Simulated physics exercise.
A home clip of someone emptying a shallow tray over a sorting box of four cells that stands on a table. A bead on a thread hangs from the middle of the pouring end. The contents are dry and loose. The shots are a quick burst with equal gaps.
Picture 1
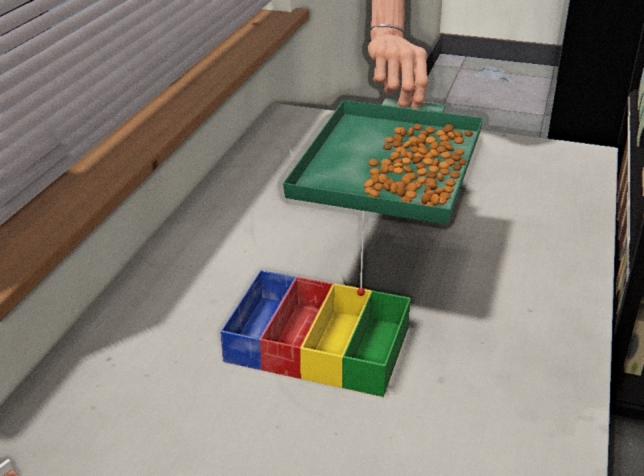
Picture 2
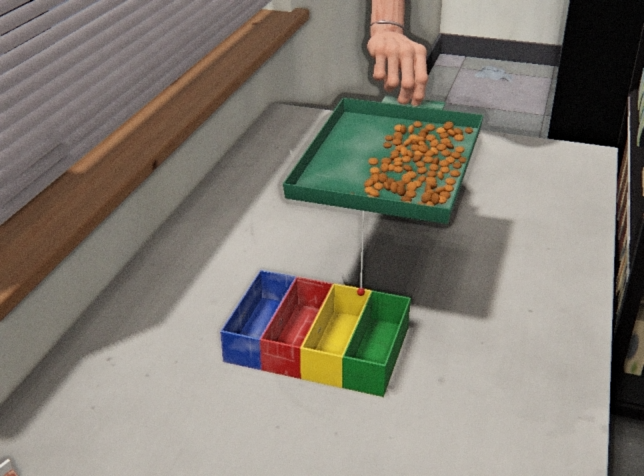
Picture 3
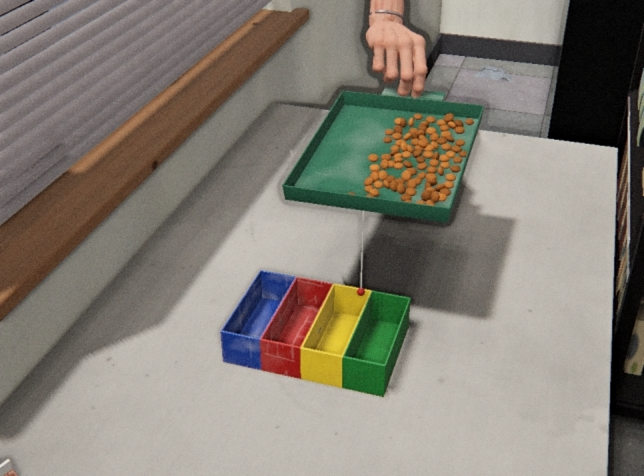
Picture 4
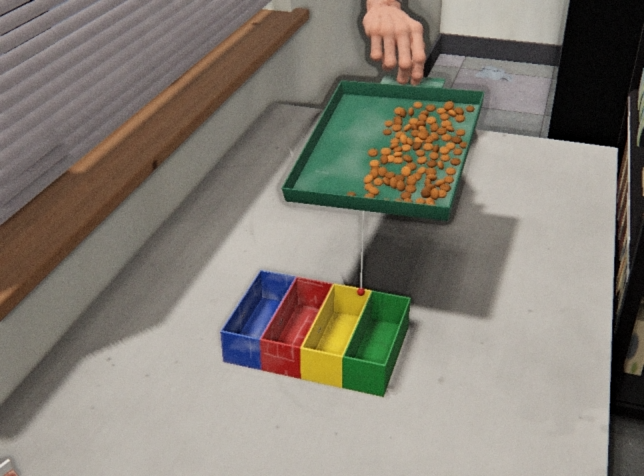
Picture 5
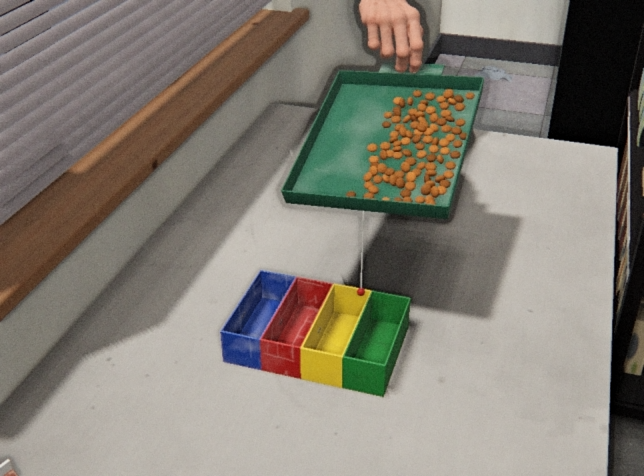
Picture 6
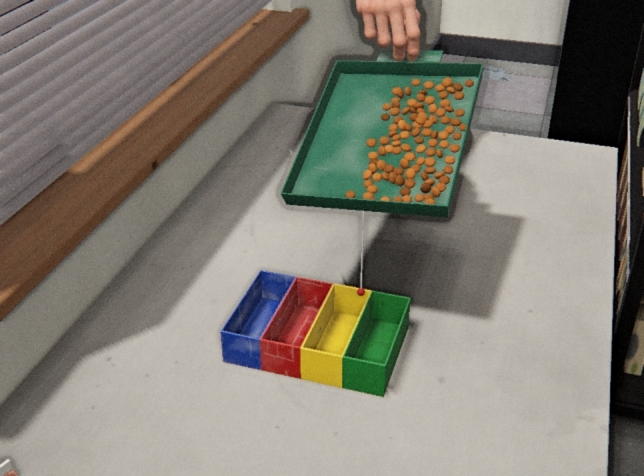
In the video, a hand holds a green tray of small brown pieces above a blue, red, yellow and green sorting box on a table, then gradually raises the tray's far end, tilting it toward the near edge.
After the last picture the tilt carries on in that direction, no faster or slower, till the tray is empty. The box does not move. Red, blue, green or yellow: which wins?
The red cell gets the most.
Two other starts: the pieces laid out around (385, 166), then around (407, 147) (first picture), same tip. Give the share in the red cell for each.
In turn 50 and 40 in a hundred.
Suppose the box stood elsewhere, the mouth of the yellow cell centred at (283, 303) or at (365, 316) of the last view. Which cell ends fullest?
In turn: Yellow; the blue cell.
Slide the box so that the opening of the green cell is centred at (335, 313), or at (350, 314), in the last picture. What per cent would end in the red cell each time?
About 10 and 30 per cent.
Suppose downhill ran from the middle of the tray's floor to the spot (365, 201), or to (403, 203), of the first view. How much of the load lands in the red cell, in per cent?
Near 20 % and 0 %.
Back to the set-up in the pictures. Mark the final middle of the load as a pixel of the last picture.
Roughly at (301, 341).
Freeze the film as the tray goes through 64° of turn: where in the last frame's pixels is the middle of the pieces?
Near (344, 191).
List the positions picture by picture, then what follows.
In the first picture, corners of the pouring end at (285, 183) and (449, 208), level; middle of the load at (420, 166), bits of cat kibble; bead on its thread at (361, 292); blue cell at (241, 348); red cell at (281, 356); yellow cell at (322, 365); green cell at (364, 374).
In the second picture, corners of the pouring end at (285, 183) and (449, 208), level; middle of the load at (420, 165).
In the third picture, corners of the pouring end at (285, 185) and (448, 207), tipped barely, lowest at the left corner; middle of the load at (421, 160).
In the fourth picture, corners of the pouring end at (284, 187) and (448, 206), tipped a little, lowest at the left corner; middle of the load at (420, 153).
In the fifth picture, corners of the pouring end at (283, 190) and (447, 205), tipped a little, lowest at the left corner; middle of the load at (420, 147).
In the sixth picture, corners of the pouring end at (283, 192) and (446, 205), tipped clearly, lowest at the left corner; middle of the load at (419, 140); blue cell at (241, 348); red cell at (281, 356); yellow cell at (322, 365); green cell at (364, 374).
Soon after the last picture, tray tipped steeply; nearly all on the tray; a stray few falling or outside the box.
A little later, tray tipped past a quarter turn; about half on the tray; about a quarter in the red cell; a small part in the blue cell; a small part in the yellow cell; a stray few in the green cell; a small part falling or outside the box.
Later still, tray tipped past a quarter turn; about half in the red cell; about a quarter in the yellow cell; about a quarter in the blue cell; a small part in the green cell; a stray few falling or outside the box.
At rest, tray tipped past a quarter turn; about half in the red cell; about a quarter in the yellow cell; about a quarter in the blue cell; a small part in the green cell; a stray few outside the box.
